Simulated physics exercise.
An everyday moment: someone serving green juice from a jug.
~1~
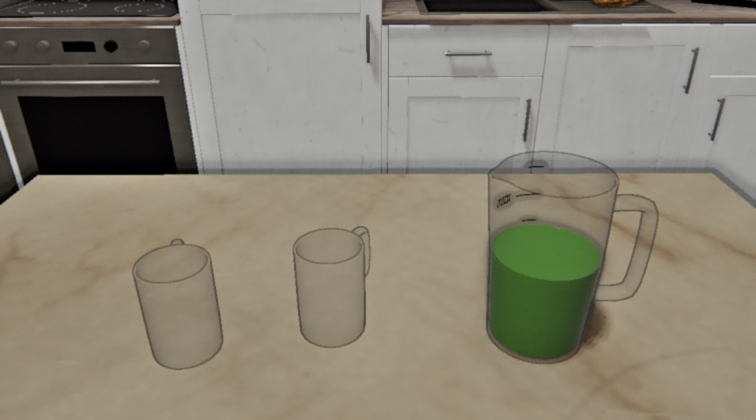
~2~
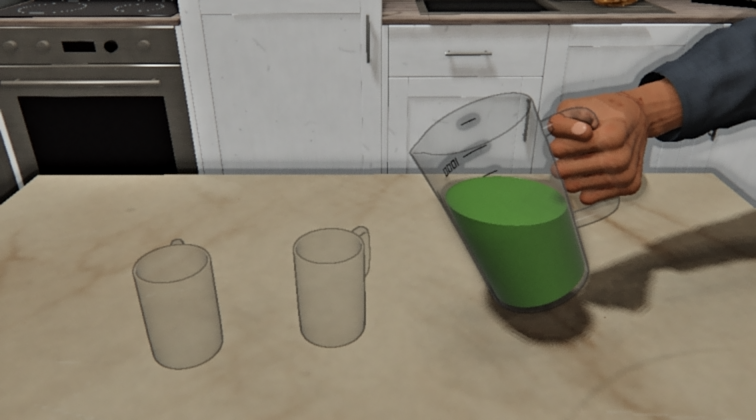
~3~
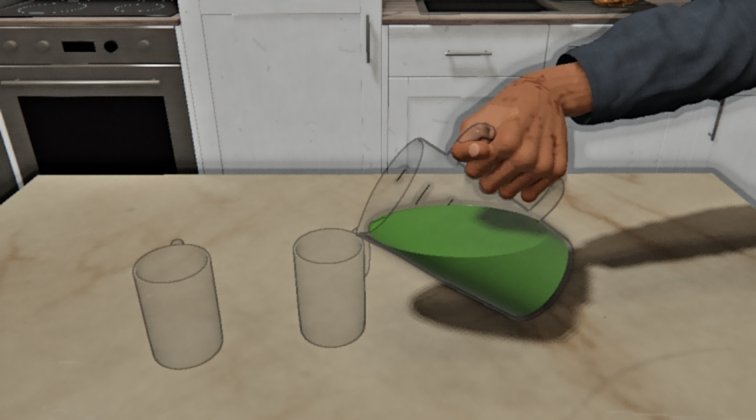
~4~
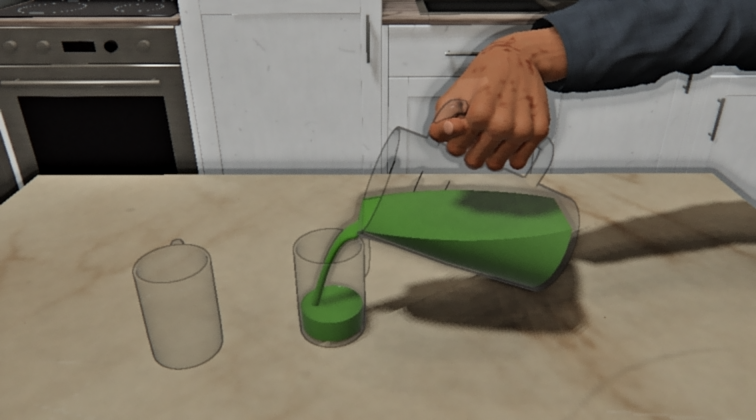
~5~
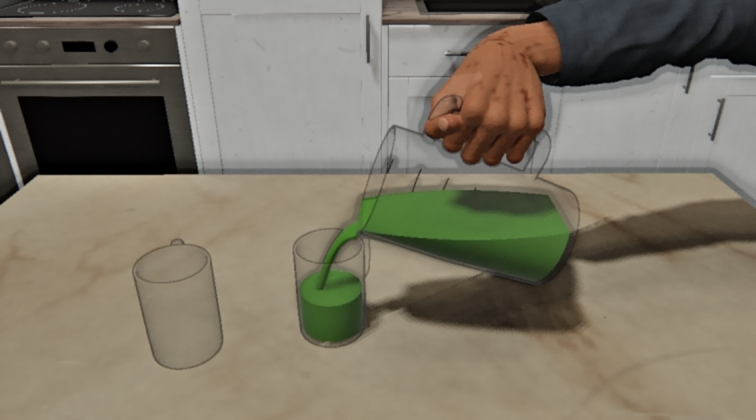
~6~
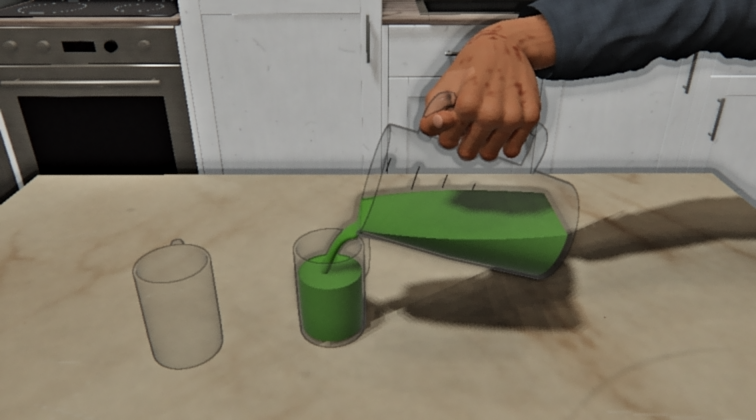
A hand lifts a clear jug of green juice from a marble-look counter, tilts it leftward over the nearer of two empty clear mugs, and pours a steady stream, the green level rising in that mug while the left one stays empty.
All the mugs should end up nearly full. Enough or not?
What the jug holds will do.
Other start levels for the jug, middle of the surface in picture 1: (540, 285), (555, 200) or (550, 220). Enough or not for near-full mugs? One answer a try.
In that order: Not enough, plenty, will do.
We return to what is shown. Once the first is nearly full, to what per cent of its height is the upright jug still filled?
About 35 per cent.
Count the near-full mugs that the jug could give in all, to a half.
Some 2.5 of them.
Next, the first is about three quarters full.
After that, the first is done and the jug has about two thirds of its load.
Finally, both are full and about a quarter of the green juice is over.
